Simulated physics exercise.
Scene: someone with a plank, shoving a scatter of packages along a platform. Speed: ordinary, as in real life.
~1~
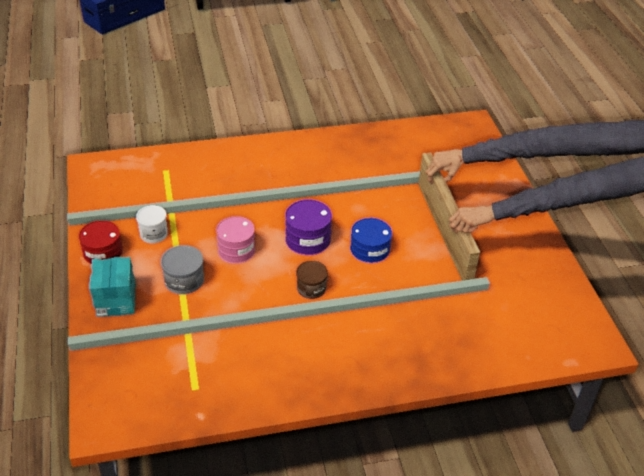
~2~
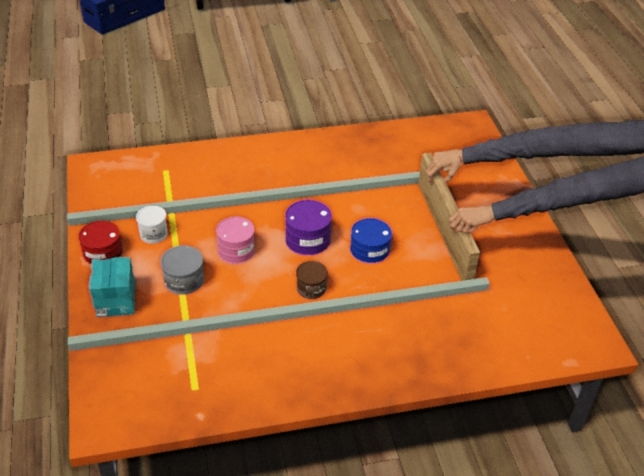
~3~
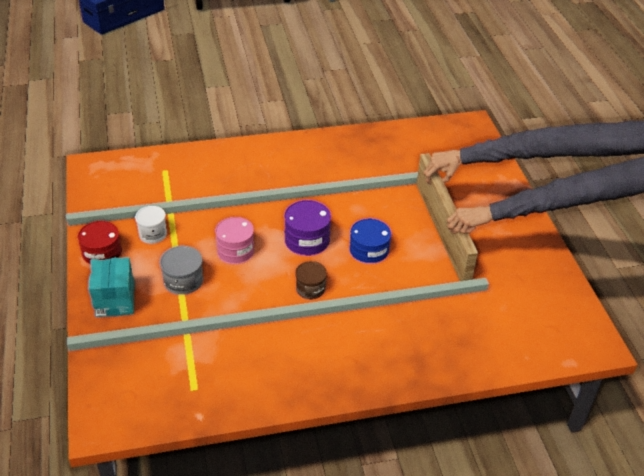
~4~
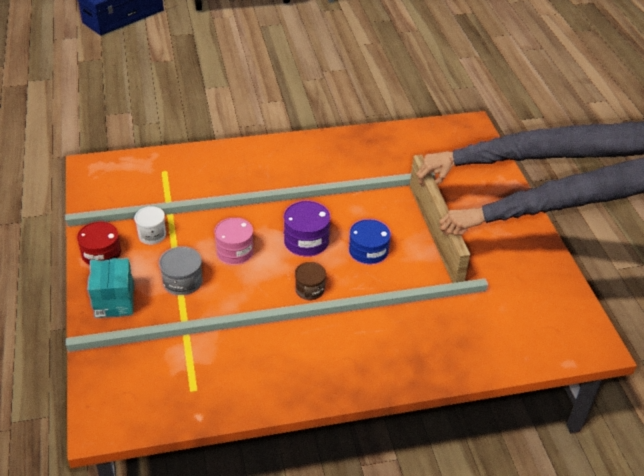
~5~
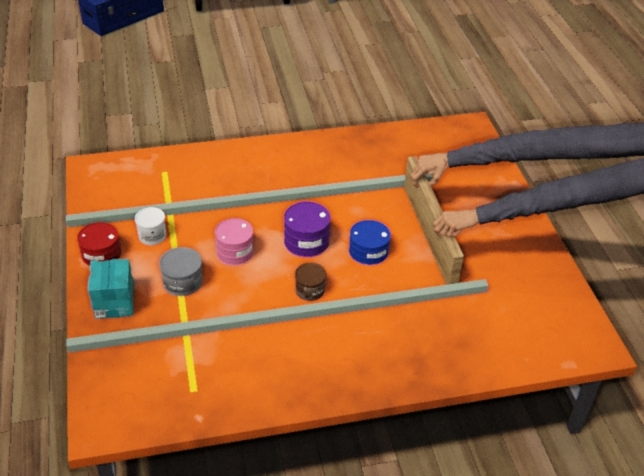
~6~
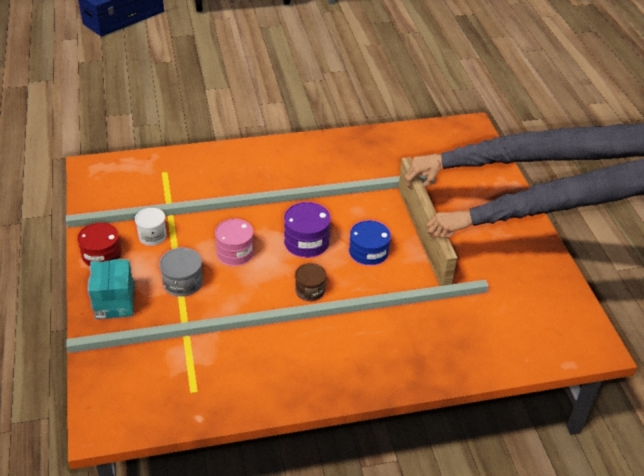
Two hands held a wooden plank at the right of an orange table and slid it slightly left between two rails, while the colourful canisters and turquoise box stayed where they were.
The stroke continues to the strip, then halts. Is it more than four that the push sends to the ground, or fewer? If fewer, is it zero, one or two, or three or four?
The count that fall off is none at all.
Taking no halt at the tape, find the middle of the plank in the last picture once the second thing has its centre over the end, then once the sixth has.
Pixels in order: Roughly (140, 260), roughly (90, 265).
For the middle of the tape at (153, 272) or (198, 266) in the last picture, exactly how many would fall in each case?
1, then 0.
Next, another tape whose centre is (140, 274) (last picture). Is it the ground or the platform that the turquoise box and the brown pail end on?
Here's how it goes: The turquoise box goes down, and the brown pail stays where it is.
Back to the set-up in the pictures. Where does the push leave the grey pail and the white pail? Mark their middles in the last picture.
Roughly (120, 295) for the first and roughly (124, 225) for the second.
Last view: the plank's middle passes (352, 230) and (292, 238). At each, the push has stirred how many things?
At the first place 2, at the second 4.
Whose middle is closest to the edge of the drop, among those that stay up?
Answer: The turquoise box.
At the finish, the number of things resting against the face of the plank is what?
3 in contact.
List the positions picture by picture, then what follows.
In the first picture, red canister (101, 243); turquoise box (113, 287); white pail (153, 225); plank (447, 216); tape (179, 267).
In the second picture, turquoise box (113, 287); blue canister (371, 240).
In the third picture, white pail (152, 225); brown pail (311, 281).
In the fourth picture, red canister (99, 244); purple canister (307, 229).
In the fifth picture, turquoise box (112, 289); plank (432, 219).
In the sixth picture, red canister (100, 245); turquoise box (112, 289); white pail (151, 227); plank (425, 221); tape (177, 269).
Soon after, none off yet; red canister at rest near (100, 245); turquoise box at rest near (112, 289); white pail at rest near (151, 227).
In the end, the number that fall off is zero.
